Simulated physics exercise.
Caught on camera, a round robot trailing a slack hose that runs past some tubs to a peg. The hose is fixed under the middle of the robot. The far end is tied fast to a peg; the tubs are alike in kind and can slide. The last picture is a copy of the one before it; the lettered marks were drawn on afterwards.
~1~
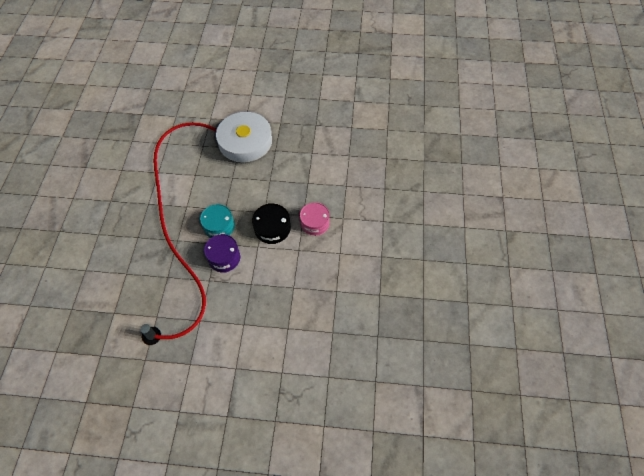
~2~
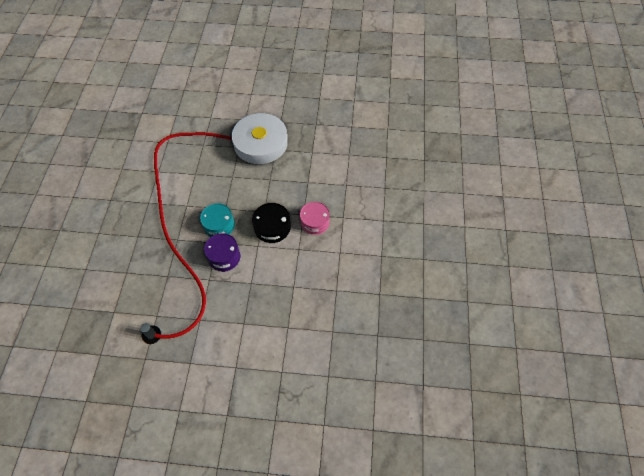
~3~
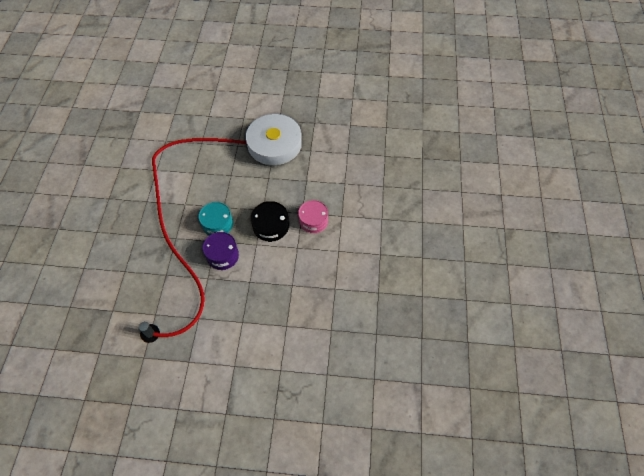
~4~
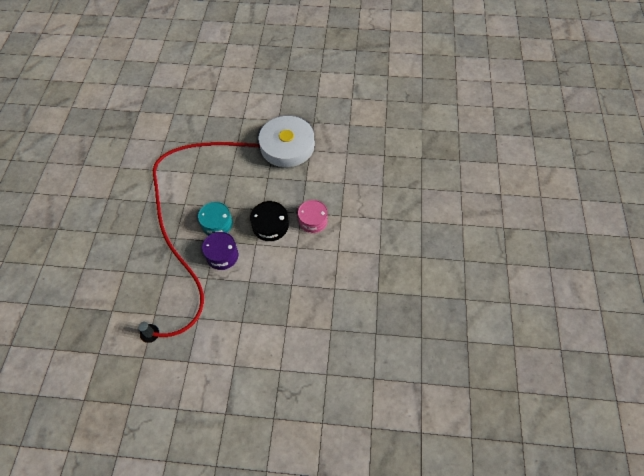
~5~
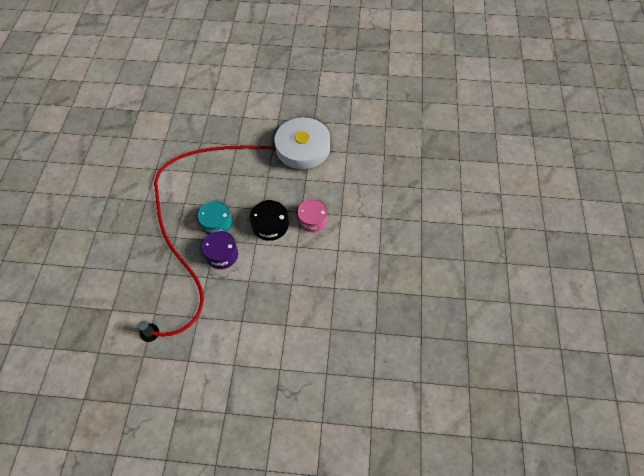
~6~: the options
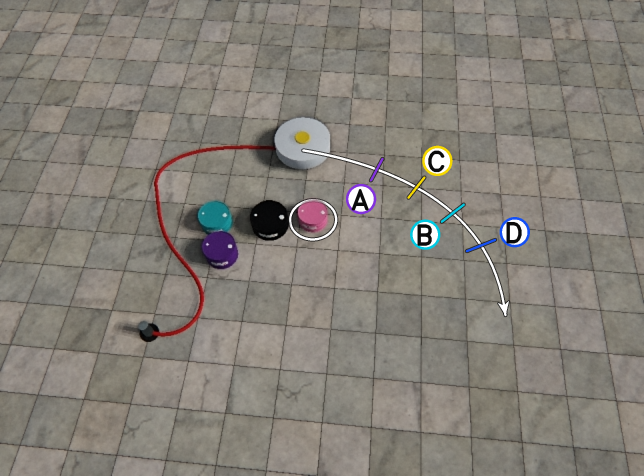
A floor of square grey and beige stone tiles is seen from above at a slant. A round pale robot with a yellow spot trails a red cord that curves down the left to a small dark peg, with turquoise, black and pink tubs in a row below the robot and a purple one beneath the turquoise. The robot glides steadily right, drawing the cord's upper stretch out behind it, while the tubs stay put.
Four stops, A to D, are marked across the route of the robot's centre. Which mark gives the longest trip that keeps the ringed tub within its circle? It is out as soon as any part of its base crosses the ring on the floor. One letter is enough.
It should halt at D.
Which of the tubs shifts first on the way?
Turquoise.
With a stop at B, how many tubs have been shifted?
The count is none.
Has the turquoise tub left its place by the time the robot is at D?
Yes.
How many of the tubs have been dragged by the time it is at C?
The count is none.
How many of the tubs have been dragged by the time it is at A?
The count is none.
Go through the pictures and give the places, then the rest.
The first picture shows black tub (272, 224); purple tub (223, 253); turquoise tub (218, 222).
The second picture shows robot (260, 140); pink tub (315, 218).
The third picture shows robot (274, 140); black tub (270, 221).
The fourth picture shows robot (287, 142); turquoise tub (216, 220).
The fifth picture shows robot (303, 144); peg (147, 329); black tub (270, 220); purple tub (221, 250).
On the marked copy, A at (377, 169); B at (453, 213); C at (416, 188); D at (481, 246); the ring at (313, 219); the route from (303, 150) via (430, 196) to (505, 315).
With D. Early on, robot (371, 161); pink tub (313, 216).
Further on, robot (438, 194); pink tub (313, 216).
At the end, robot (484, 240); purple tub (221, 254); turquoise tub (235, 228); pink tub (313, 216); the pink tub is still in its ring.
As for the rest, A is safe but short; B is safe but short; C is safe but short.
